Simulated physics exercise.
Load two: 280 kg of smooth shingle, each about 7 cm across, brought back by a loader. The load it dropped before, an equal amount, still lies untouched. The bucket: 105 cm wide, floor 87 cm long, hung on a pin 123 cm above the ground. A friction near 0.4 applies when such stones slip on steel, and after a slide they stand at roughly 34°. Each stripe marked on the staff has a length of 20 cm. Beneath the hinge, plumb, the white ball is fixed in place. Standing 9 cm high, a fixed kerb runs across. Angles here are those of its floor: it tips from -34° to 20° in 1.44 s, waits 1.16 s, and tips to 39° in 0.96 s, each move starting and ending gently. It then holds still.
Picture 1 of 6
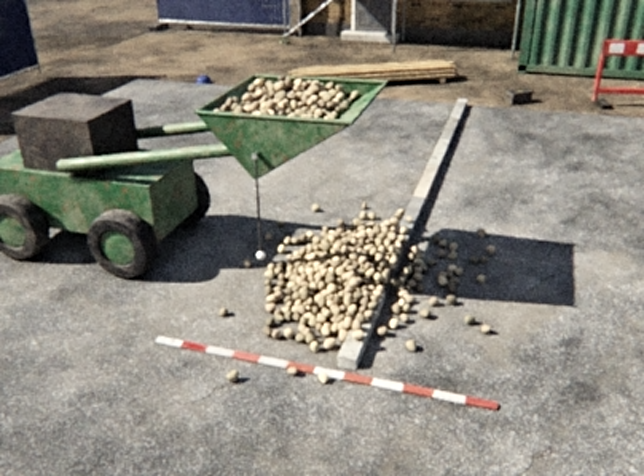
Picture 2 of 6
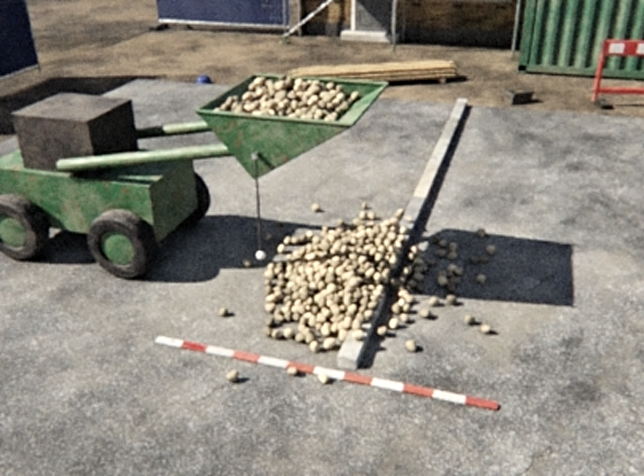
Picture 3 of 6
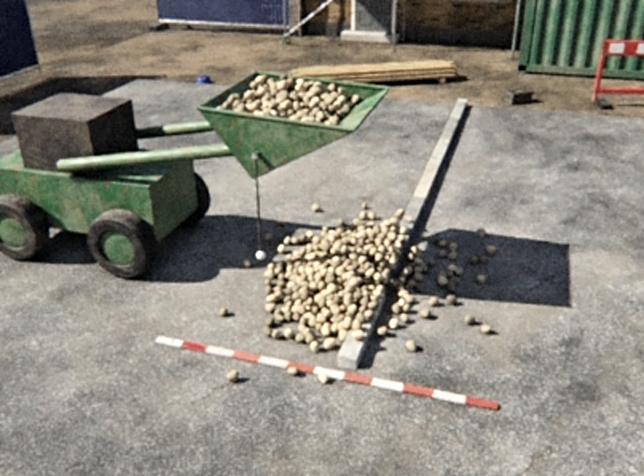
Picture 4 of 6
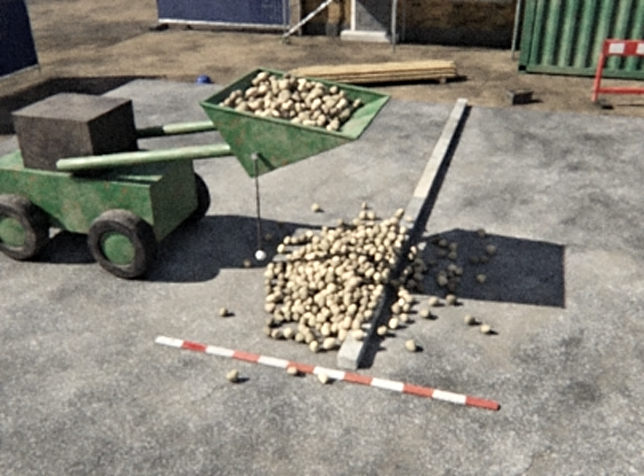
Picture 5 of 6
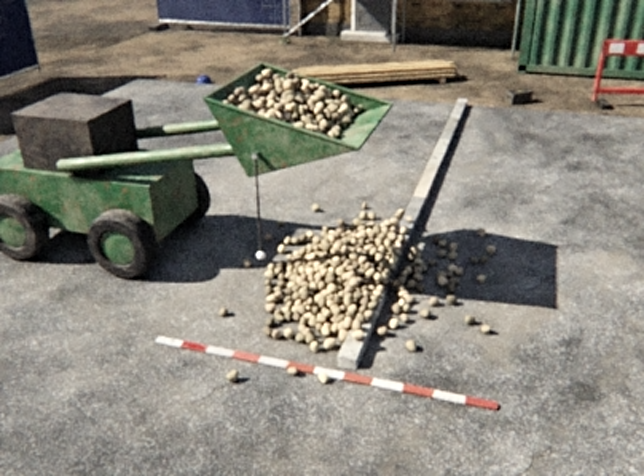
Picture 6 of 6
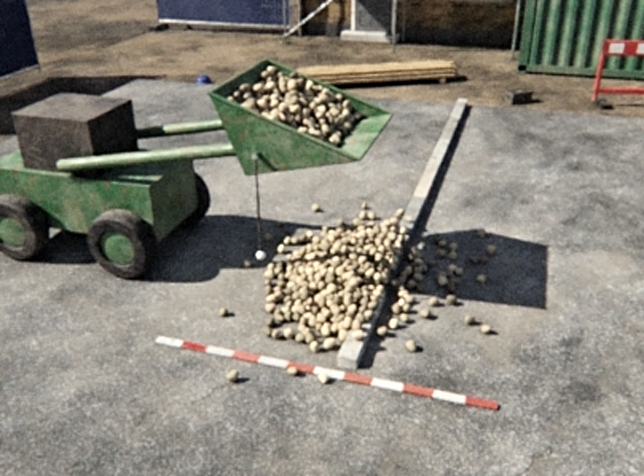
On a sunlit paved yard, a green loader at left holds a bucket of pale, rounded stones above a heap lying mostly on the near side of a long kerb. The bucket tilts slowly, its right-hand lip dipping slightly and its stones shifting a little, while the heap below stays still.
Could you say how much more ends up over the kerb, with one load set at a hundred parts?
I'd put it at 96 parts in every hundred.
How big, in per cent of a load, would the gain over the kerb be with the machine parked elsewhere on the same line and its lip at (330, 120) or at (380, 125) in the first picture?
Some 80 percent first and 100 percent second.
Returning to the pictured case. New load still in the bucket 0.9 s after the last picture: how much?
85 % still inside.
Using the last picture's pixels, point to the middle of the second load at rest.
I'd point to about (429, 280).
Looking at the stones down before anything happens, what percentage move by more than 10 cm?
Close to 5 in a hundred of them.
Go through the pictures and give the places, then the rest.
In the first picture, the bucket is at -34°, its lip at (352, 123); the top of the load is at (293, 86). The earlier load is highest near (353, 264), 22 cm above ground level, 92 % on this side of the kerb, 8 % over the kerb.
In the second picture, the bucket is at -33°, its lip at (353, 125); the top of the load is at (291, 85).
In the third picture, lip at (355, 130), floor tilted -30°, highest stones at (288, 83).
In the fourth picture, the bucket is at -26°, its lip at (357, 138); the top of the load is at (278, 81).
In the fifth picture, lip at (359, 149), floor tilted -20°, highest stones at (276, 79).
In the sixth picture, lip at (360, 160), floor tilted -14°, highest stones at (277, 78).
Then, 0.5 s after the last picture the floor is at 12°; in per cent of one load, 100 in the bucket, 92 on this side of the kerb, 8 over the kerb; the foremost stones are at (478, 276).
Then, 0.9 s after the last picture the floor is at 20°; in per cent of one load, 83 in the bucket, 106 on this side of the kerb, 11 over the kerb; the foremost stones are at (478, 276).
Then, 3.4 s after the last picture the floor is at 39°; in per cent of one load, 0 in the bucket, 97 on this side of the kerb, 103 over the kerb; the foremost stones are at (579, 336).
Then, 5.9 s after the last picture the floor is at 39°; in per cent of one load, 0 in the bucket, 97 on this side of the kerb, 103 over the kerb; the foremost stones are at (579, 336). Net gain over the kerb, 96.
